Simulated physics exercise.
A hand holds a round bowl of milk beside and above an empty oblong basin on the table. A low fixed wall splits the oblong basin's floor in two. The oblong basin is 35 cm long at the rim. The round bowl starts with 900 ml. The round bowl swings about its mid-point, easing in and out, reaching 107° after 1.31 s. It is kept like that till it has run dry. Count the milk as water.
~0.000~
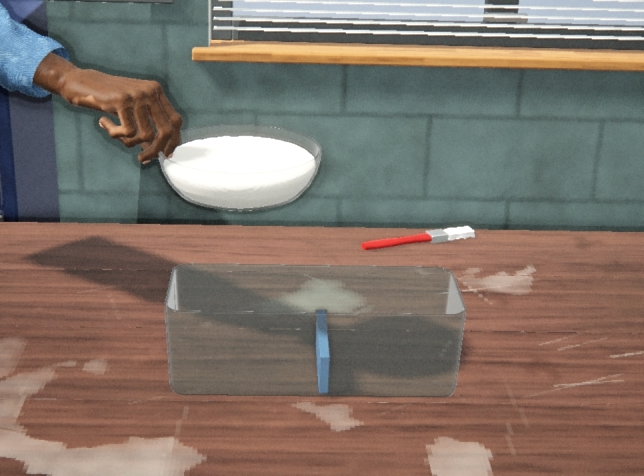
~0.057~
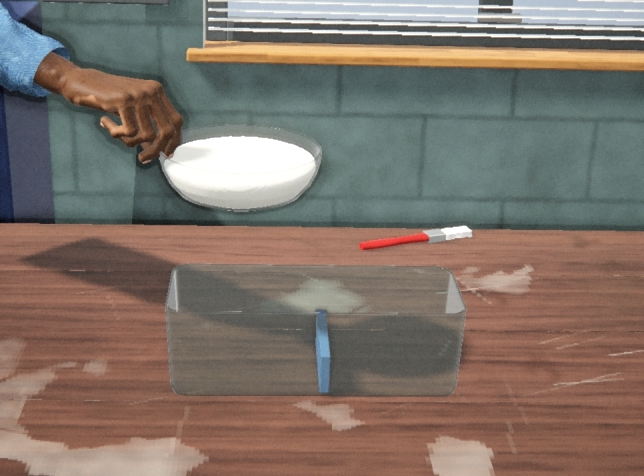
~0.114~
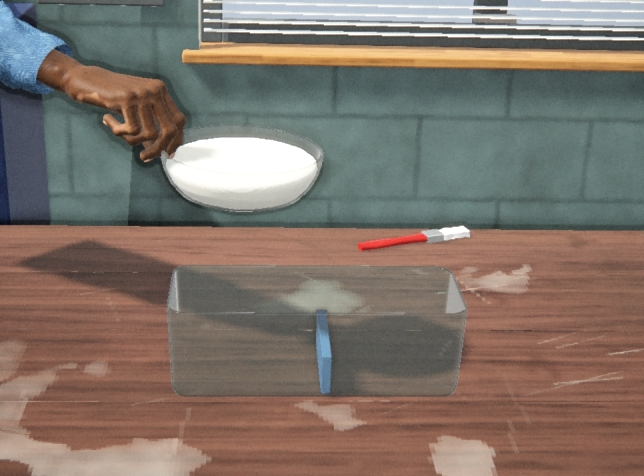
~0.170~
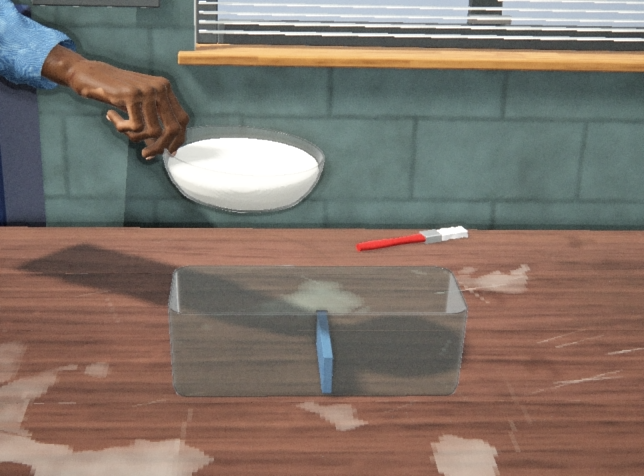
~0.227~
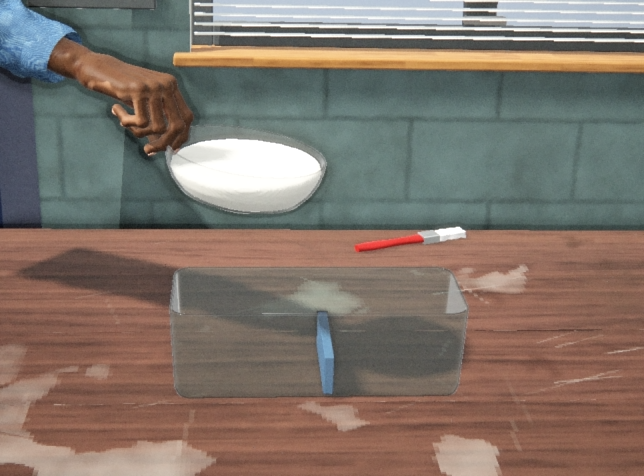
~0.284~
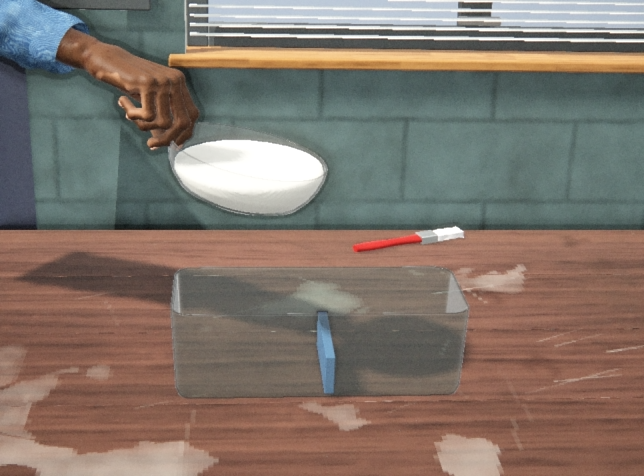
A hand tilts a round glass bowl of milk slightly rightward above an empty oblong basin.
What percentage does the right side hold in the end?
Roughly 76 per cent is past the wall.
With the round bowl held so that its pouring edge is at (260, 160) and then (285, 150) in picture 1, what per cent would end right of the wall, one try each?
First 25, then 55 per cent.
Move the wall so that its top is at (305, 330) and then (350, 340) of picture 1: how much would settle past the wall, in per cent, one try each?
First 85, then 60 per cent.
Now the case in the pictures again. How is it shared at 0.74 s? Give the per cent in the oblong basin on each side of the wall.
Some 0 per cent left and 30 right.
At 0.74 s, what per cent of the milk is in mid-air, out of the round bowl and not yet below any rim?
About 40 per cent.
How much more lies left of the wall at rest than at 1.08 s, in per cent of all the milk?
Some 3 per cent.
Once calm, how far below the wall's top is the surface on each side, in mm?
Left about 44 mm, right about 16 mm.
After 0.74 s the tilt is 65° and 27 per cent is still to pour, 0 is left of the wall and 31 right of it.
After 1.08 s the tilt is 99° and 0 per cent is still to pour, 15 is left of the wall and 76 right of it.
After 1.43 s the tilt is 107° and 0 per cent is still to pour, 18 is left of the wall and 76 right of it.
After 1.81 s the tilt is 107° and 0 per cent is still to pour, 18 is left of the wall and 76 right of it.
In the end 18 per cent lies left of the wall, 76 right of it and 6 outside.
